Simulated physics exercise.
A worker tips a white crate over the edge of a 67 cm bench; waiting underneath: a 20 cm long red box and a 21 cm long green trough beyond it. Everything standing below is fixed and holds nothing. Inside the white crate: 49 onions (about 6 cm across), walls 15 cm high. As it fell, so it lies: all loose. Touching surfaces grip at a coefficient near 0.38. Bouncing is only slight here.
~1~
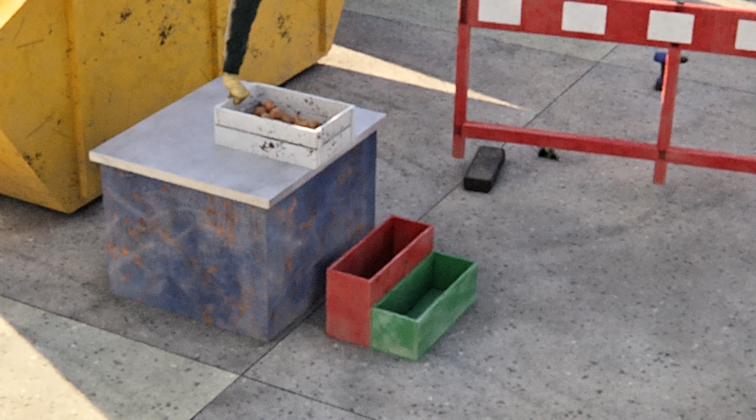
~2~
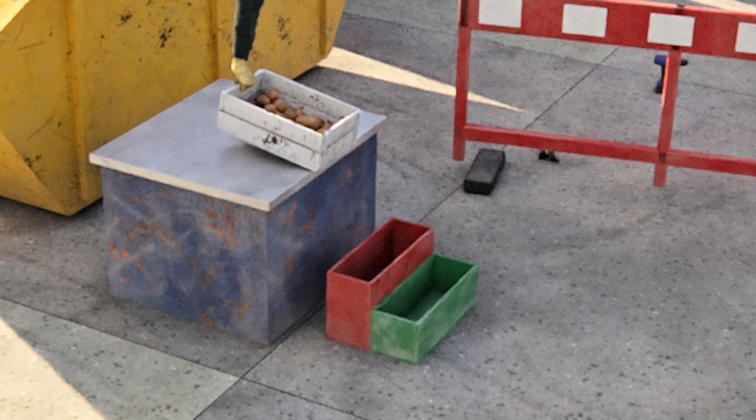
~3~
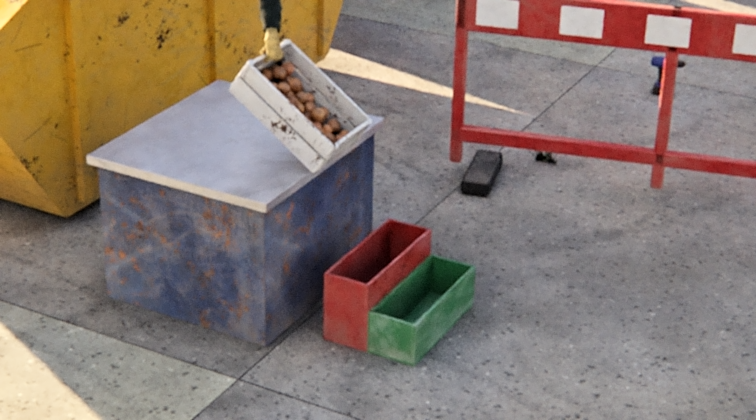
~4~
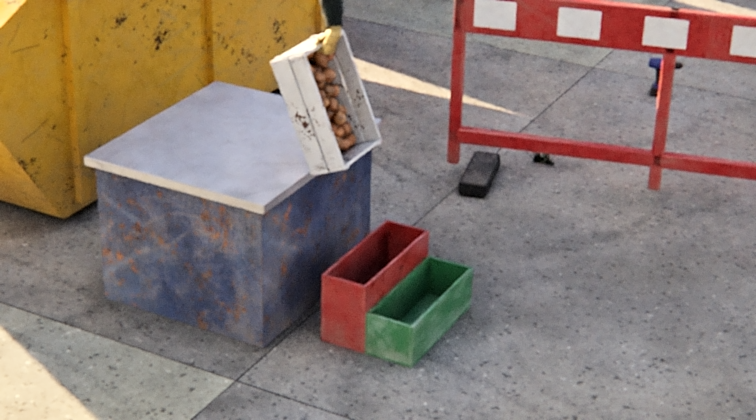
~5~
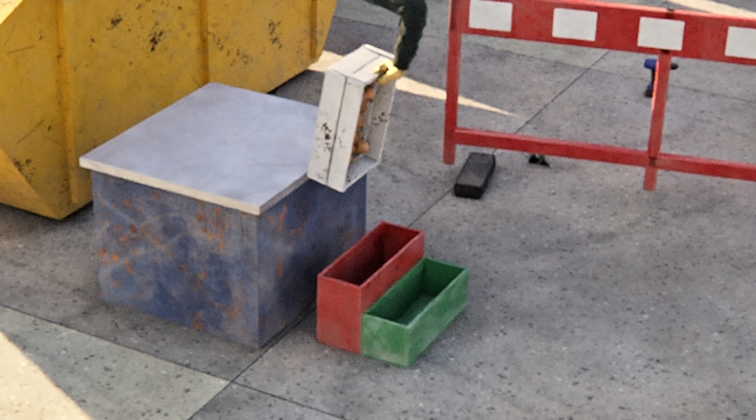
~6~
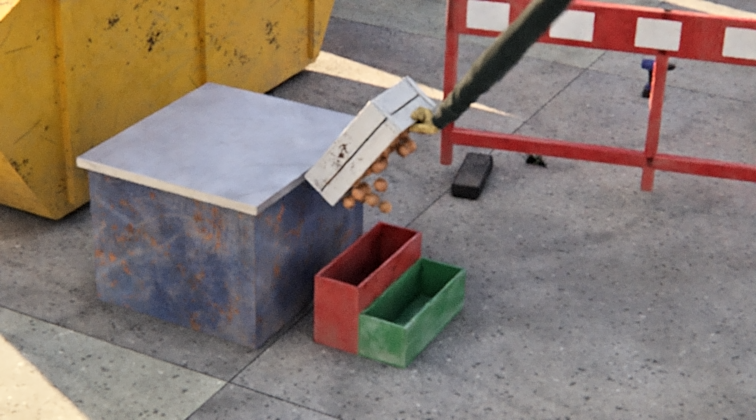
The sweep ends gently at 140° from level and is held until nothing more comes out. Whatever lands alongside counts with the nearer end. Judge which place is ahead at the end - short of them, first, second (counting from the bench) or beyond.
Ahead at the end: Beyond.
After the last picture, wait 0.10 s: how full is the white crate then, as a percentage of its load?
Share still inside is roughly 10 %.
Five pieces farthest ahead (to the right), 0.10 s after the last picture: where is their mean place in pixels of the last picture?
I'd put their middle close to (461, 187).
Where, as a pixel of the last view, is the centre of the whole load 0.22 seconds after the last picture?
I'd put it close to (426, 288).
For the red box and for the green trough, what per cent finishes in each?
Shares, in order: About 25 percent and 30 percent.
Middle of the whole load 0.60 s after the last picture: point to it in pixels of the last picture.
Somewhere about (425, 327) in pixels.
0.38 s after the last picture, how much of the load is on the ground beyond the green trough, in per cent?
Share: About 30 %.
Then, 0.10 s after the last picture, tilt 139°; 4 still in the white crate, 1 in the red box and 44 in the air.
Then, 0.22 s after the last picture, tilt 140°; 6 in the red box, 9 in the green trough, 1 on the ground beyond the green trough and 33 in the air.
Then, 0.38 s after the last picture, tilt 140°; 12 in the red box, 12 in the green trough, 15 on the ground beyond the green trough and 10 in the air.
When it is over (0.60 s after the last picture), 12 in the red box, 14 in the green trough and 23 on the ground beyond the green trough.
